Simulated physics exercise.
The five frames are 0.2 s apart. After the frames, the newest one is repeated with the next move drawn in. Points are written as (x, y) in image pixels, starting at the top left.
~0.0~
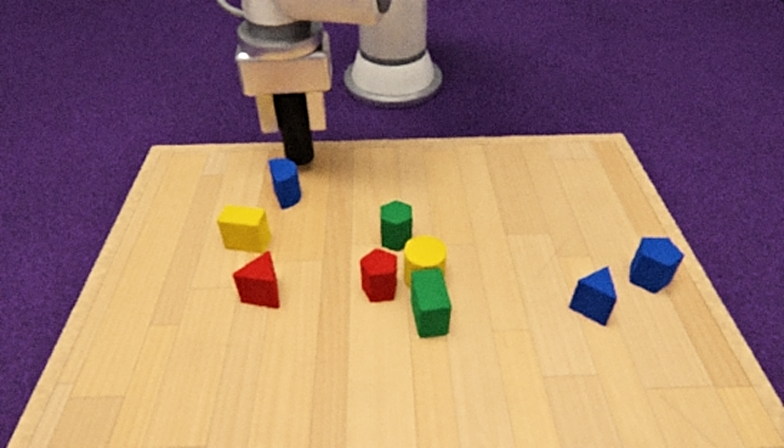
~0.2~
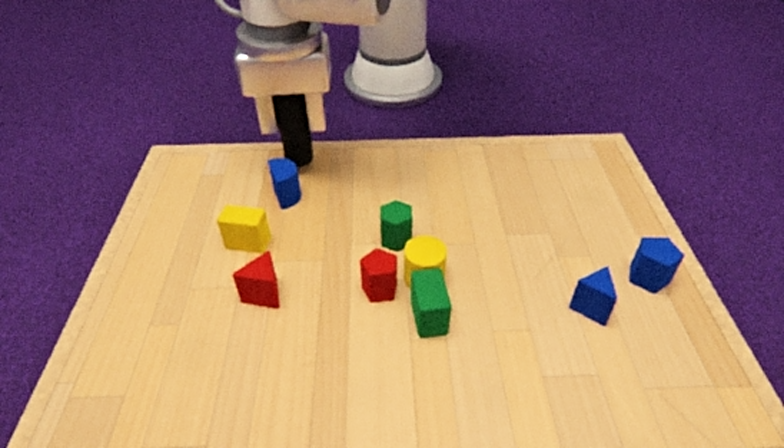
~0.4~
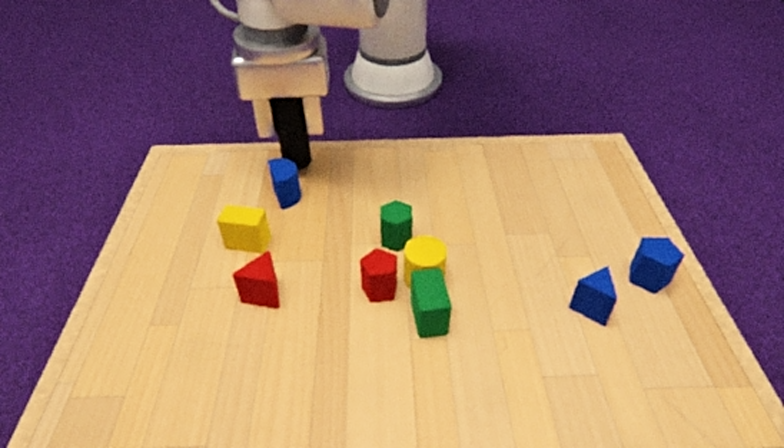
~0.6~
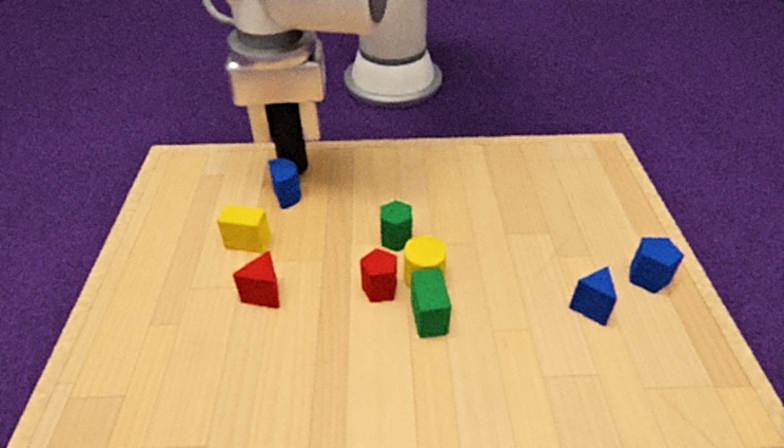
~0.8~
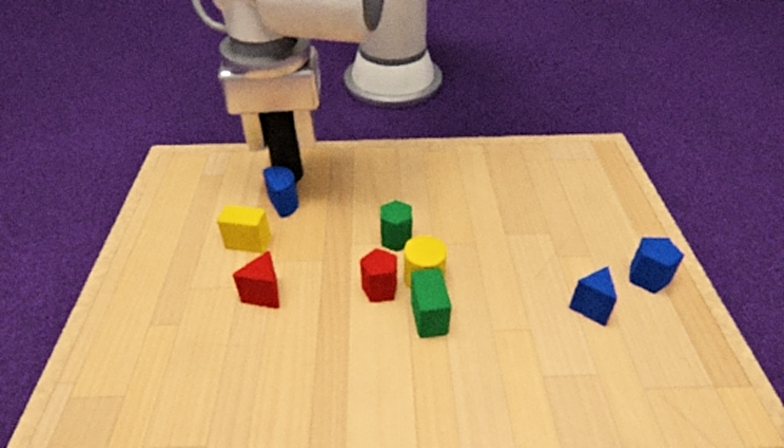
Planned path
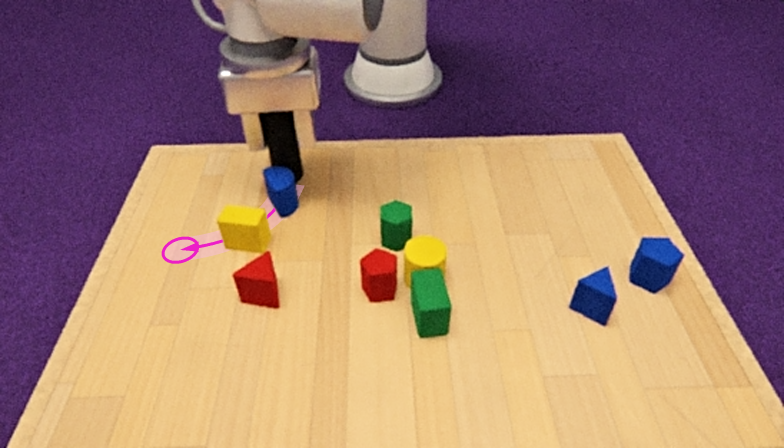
On a wooden table, a robot arm's black stick nudges a blue block slightly forward.
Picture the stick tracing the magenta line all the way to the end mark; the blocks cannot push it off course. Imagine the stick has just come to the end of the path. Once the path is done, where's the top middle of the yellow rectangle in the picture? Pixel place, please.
I expect it at (225, 232).
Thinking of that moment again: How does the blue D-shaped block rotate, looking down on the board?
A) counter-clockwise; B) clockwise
A.
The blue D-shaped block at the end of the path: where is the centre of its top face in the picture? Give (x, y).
So, by the moment the path ends, you'll find the top centre of the blue D-shaped block at (273, 211).
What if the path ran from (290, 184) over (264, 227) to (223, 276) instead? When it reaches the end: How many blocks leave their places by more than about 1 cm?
I'd say two blocks get shifted by more than about 1 cm.
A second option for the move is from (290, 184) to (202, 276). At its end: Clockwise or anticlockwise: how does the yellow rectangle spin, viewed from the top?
Its spin: Anticlockwise.
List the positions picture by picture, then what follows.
In the first frame, tip of the stick (300, 158), middles of tops, yellow rectangle (241, 214), blue D-shaped block (282, 168).
In the second frame, stick (300, 159), nothing pushed.
In the third frame, stick (298, 163), nothing pushed.
In the fourth frame, stick (294, 168), nothing pushed.
In the fifth frame, stick (289, 177), yellow rectangle (241, 214), blue D-shaped block (279, 176).
The line goes from (290, 184) via (271, 213) and (232, 238), ending at (180, 250).
What follows on the original path. One third of the way, stick (268, 207); yellow rectangle (239, 218), turned 15° clockwise; blue D-shaped block (272, 206), turned 45° anticlockwise.
Two thirds of the way, stick (228, 230); yellow rectangle (227, 230), turned 15° anticlockwise; blue D-shaped block (273, 211), turned 55° anticlockwise.
At the end, stick (177, 242); yellow rectangle (225, 232), turned 25° anticlockwise; blue D-shaped block (273, 211), turned 55° anticlockwise.
